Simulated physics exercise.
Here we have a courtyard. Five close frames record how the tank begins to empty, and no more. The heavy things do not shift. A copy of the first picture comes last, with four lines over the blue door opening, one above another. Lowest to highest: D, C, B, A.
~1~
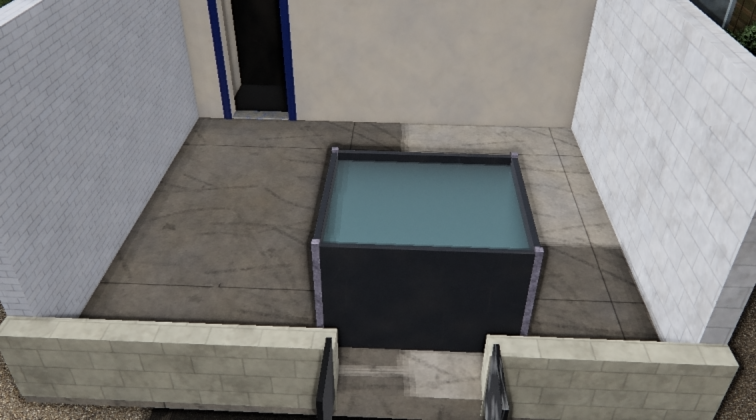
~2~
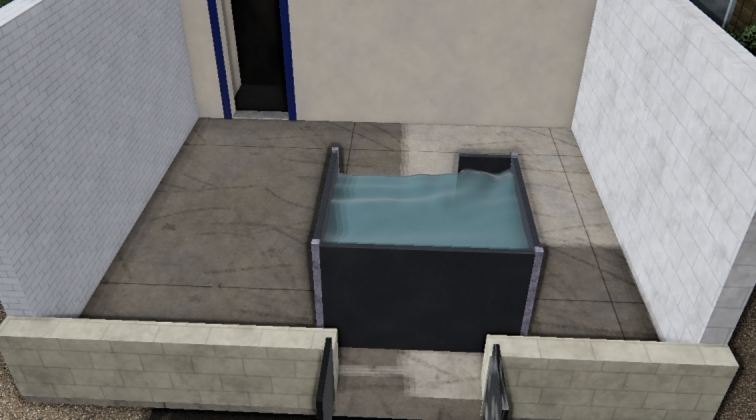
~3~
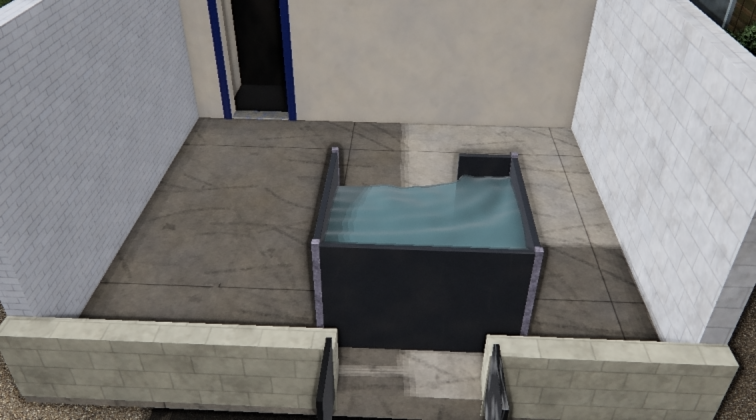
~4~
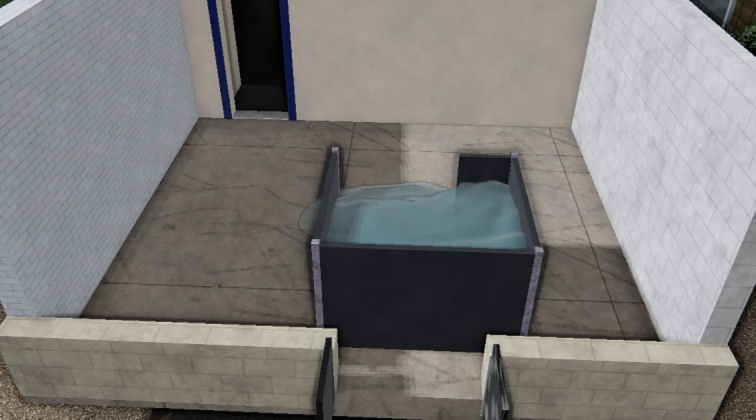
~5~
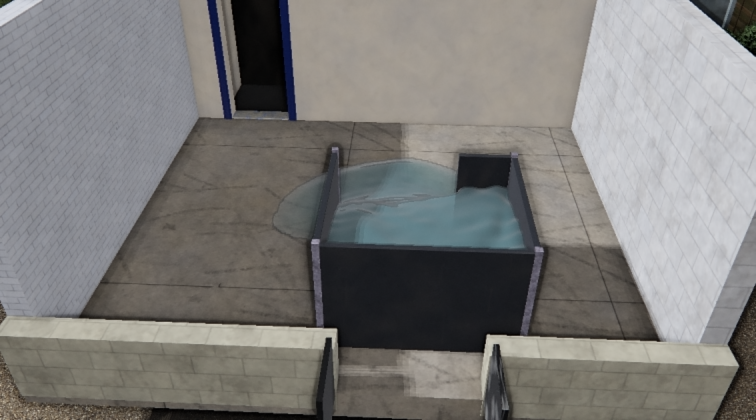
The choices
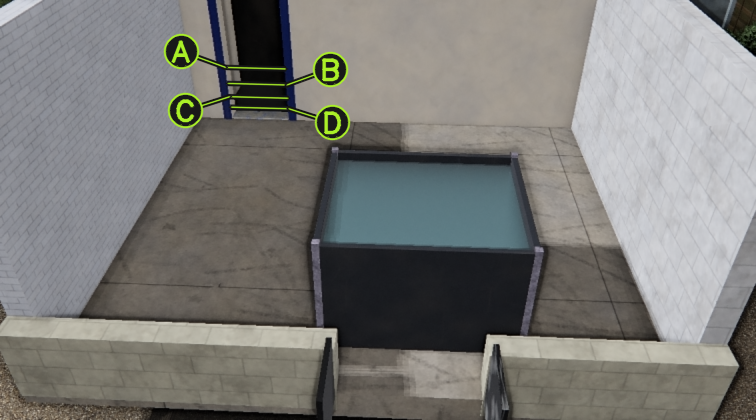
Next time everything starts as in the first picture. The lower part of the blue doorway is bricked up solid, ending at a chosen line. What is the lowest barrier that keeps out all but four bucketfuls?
I would pick height C.
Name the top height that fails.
That would be D.
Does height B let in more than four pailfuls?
No, not at all.
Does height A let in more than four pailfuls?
No, that is safe.
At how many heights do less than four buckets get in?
Three of them.
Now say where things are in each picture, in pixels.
The first frame shows water in the tank at rest, its middle at (425, 203); foot of the blue doorway at (261, 119); open gate at (412, 328).
In the second frame, water covers 2 % of the ground, its front hidden from here.
In the third frame, water covers 5 % of the ground, its front hidden from here.
In the fourth frame, water covers 9 % of the ground, its front hidden from here.
The fifth frame shows front seen at (418, 161), 16 % of the ground wet.
On the marked copy, A at (255, 68); B at (257, 84); C at (258, 97); D at (259, 107); from the bottom up D, C, B, A.
Choosing A, nothing gets over.
Choosing B, nothing gets over.
Choosing C, a splash gets over, under a bucket.
Choosing D, about 7 bucketfuls get in.
